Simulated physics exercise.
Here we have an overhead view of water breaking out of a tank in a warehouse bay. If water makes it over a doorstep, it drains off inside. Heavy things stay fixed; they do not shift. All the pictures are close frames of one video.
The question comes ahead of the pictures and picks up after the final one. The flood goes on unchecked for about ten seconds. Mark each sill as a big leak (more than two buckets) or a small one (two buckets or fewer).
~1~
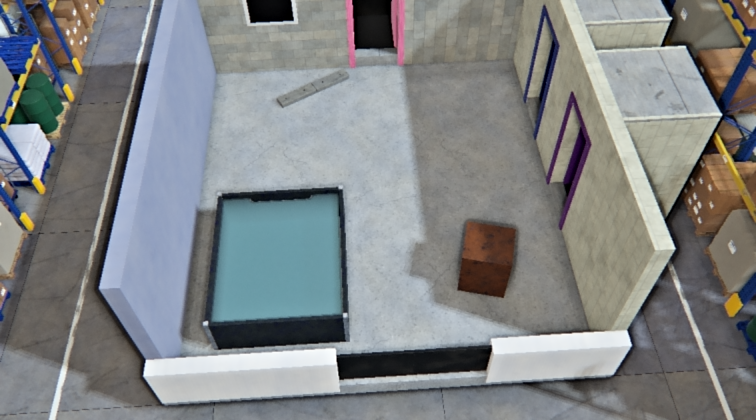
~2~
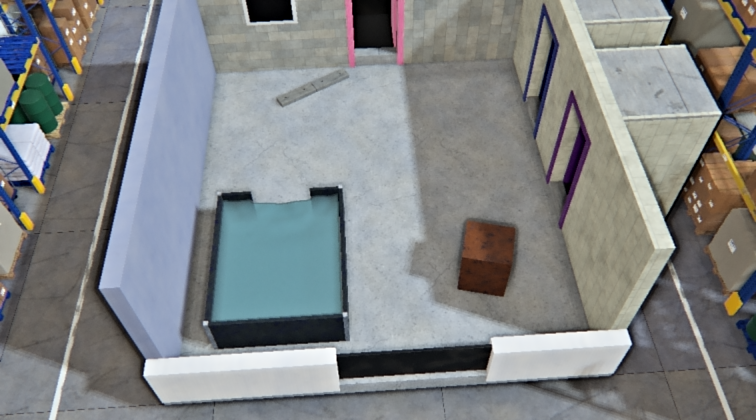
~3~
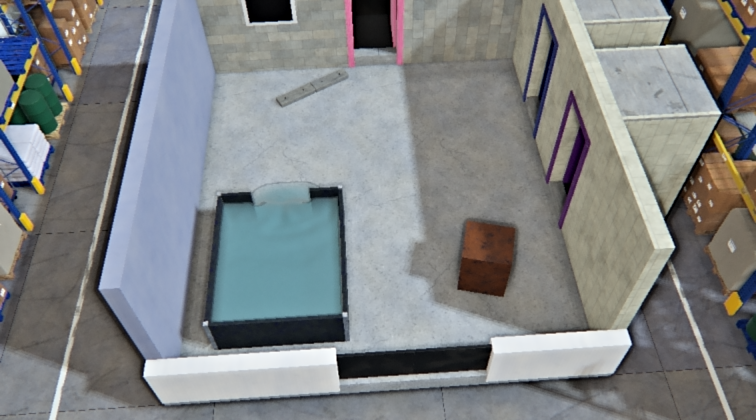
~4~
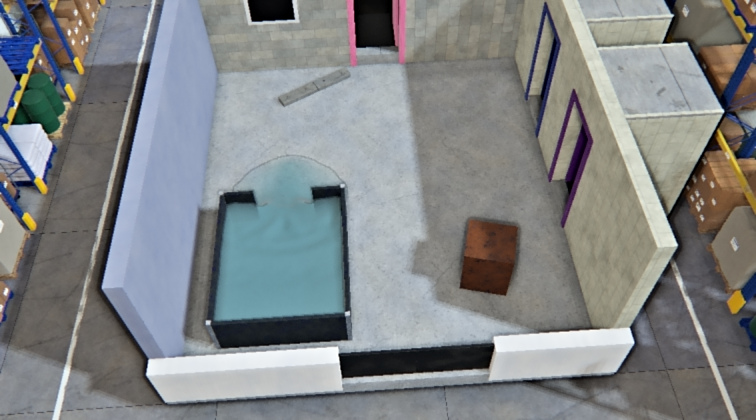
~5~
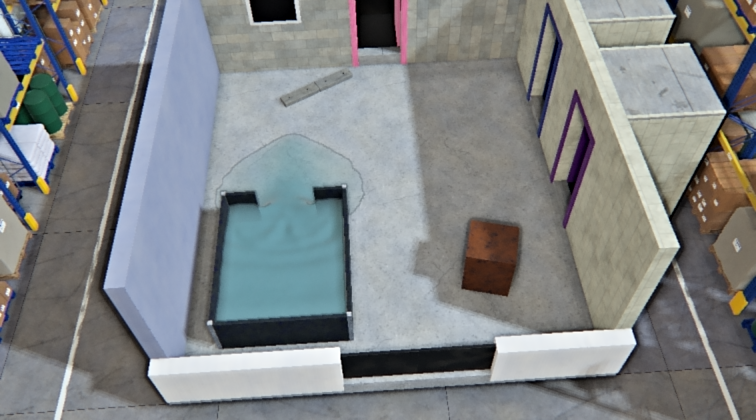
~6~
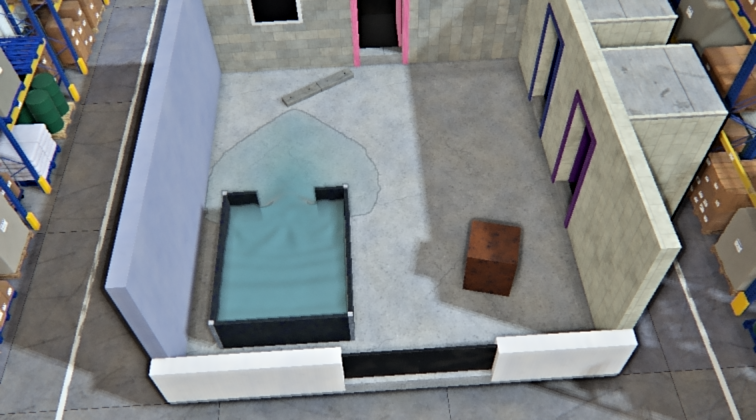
Blue door: Small; purple door: Small; pink door: Small.
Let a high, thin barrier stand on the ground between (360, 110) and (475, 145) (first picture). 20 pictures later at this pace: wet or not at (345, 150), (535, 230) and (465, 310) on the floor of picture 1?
Submerged, untouched, untouched.
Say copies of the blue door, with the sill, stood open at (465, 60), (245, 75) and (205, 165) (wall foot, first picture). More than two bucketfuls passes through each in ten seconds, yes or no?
Door one stays inside the limit, door two breaks the limit, door three stays inside the limit.
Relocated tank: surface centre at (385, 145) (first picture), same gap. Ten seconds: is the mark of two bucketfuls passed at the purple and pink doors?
Purple door falls short, pink door tops the limit.
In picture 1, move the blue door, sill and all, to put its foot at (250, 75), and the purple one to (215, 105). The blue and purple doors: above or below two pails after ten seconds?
Briefly, the blue door comes in over while the purple door comes in over.
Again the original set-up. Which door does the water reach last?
The purple-painted one.
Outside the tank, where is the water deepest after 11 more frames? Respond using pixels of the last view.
Somewhere near (239, 78), I think.
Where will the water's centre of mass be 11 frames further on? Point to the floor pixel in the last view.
Centre of mass: Roughly (293, 210).
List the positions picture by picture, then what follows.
The water tank at (279, 254) is whole and still, in the first picture.
The front is at a hidden place, out from the gap on the water tank's far side, in the second picture.
The front is at (265, 189), out from the gap on the water tank's far side, in the third picture.
The front is at (281, 160), out from the gap on the water tank's far side, in the fourth picture.
The front is at (290, 137), out from the gap on the water tank's far side, in the fifth picture.
Water pours out on the water tank's far side and has run to (292, 113), in the sixth picture.
A moment on, water covers 30 % of the floor; the blue door not reached, the purple door not reached, the pink door not reached.
Next, water covers 40 % of the floor; the blue door not reached, the purple door not reached, the pink door wet at the sill, nothing in.
Then, water covers 45 % of the floor; the blue door not reached, the purple door not reached, the pink door wet at the sill, nothing in.
Later, water covers 65 % of the floor; the blue door wet at the sill, nothing in, the purple door wet at the sill, nothing in, the pink door wet at the sill, nothing in.
In the end, water covers 95 % of the floor; the blue door wet at the sill, nothing in, the purple door wet at the sill, nothing in, the pink door wet at the sill, nothing in.
